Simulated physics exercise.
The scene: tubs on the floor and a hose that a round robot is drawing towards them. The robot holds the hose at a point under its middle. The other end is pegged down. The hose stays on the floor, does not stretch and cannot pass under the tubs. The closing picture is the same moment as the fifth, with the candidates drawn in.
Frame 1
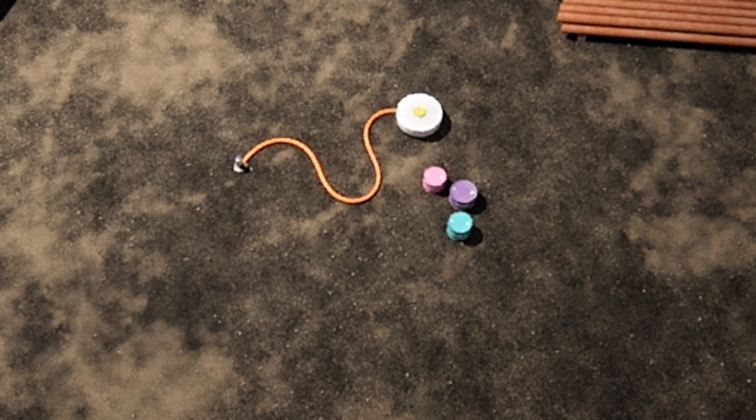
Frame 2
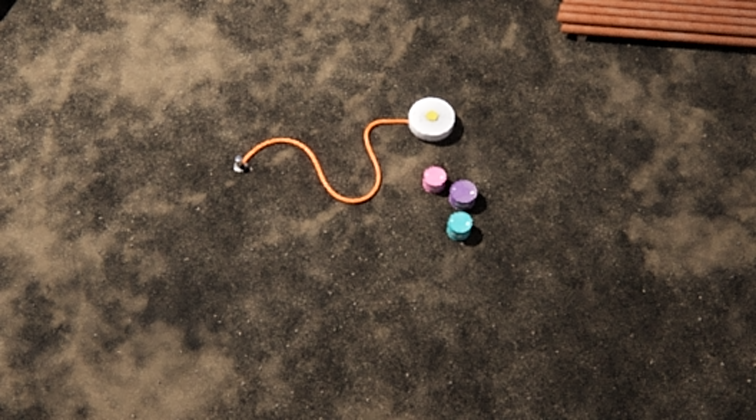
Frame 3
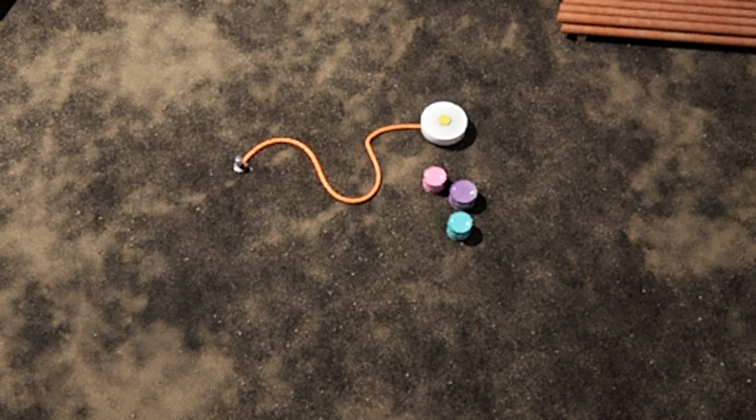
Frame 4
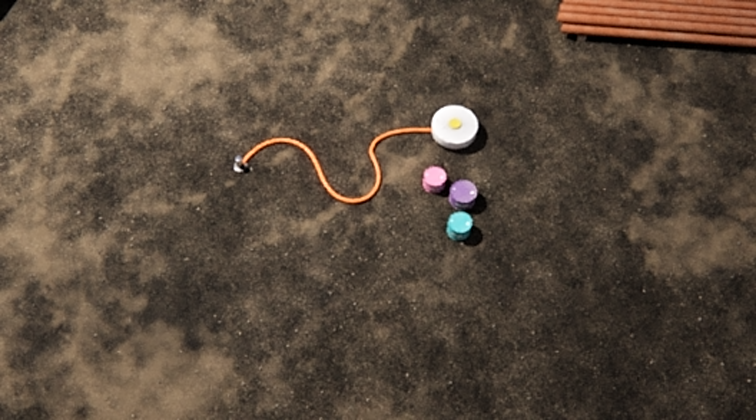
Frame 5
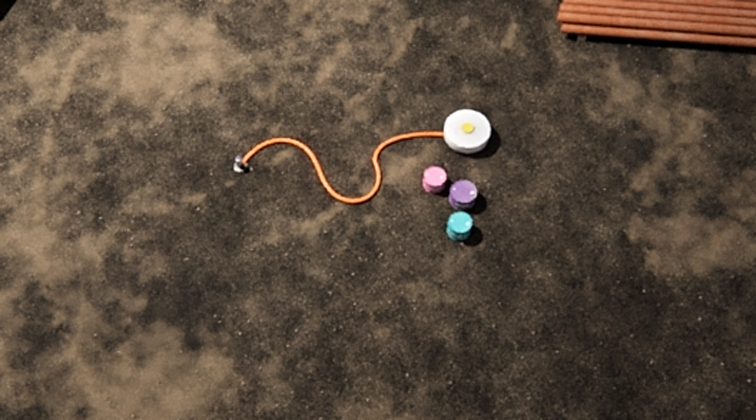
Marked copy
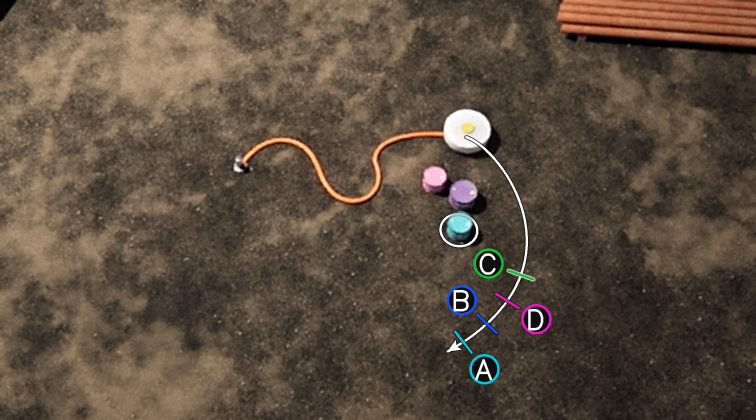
A round white disc-shaped robot with a yellow centre slides slowly to the right and slightly downward across a mottled brown and dark floor, seen from high above by a still camera. Behind it trails a curving orange hose, pegged down at its left end, whose right-hand stretch straightens as it is drawn along. Pink, purple and turquoise tubs stay put below the robot, and reddish-brown ridged material lies motionless at top right.
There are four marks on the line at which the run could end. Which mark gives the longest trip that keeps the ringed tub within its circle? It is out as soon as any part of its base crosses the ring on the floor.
The farthest safe stop is D.
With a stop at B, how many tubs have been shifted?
Three.
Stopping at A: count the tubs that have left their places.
By then, three.
On the marked copy, A at (463, 342); B at (487, 324); C at (521, 275); D at (507, 301); the ring at (459, 230); the route from (466, 137) via (527, 247) to (448, 352).
Taking D. A third of the way, robot (513, 180); turquoise tub (459, 226).
Two thirds of the way, robot (528, 243); turquoise tub (459, 226).
When it is over, robot (508, 297); purple tub (447, 209); pink tub (427, 197); turquoise tub (460, 228); the turquoise tub is still in its ring.
As for the rest, A drags the ringed tub to (440, 247); B drags the ringed tub to (450, 238); C is safe but short.
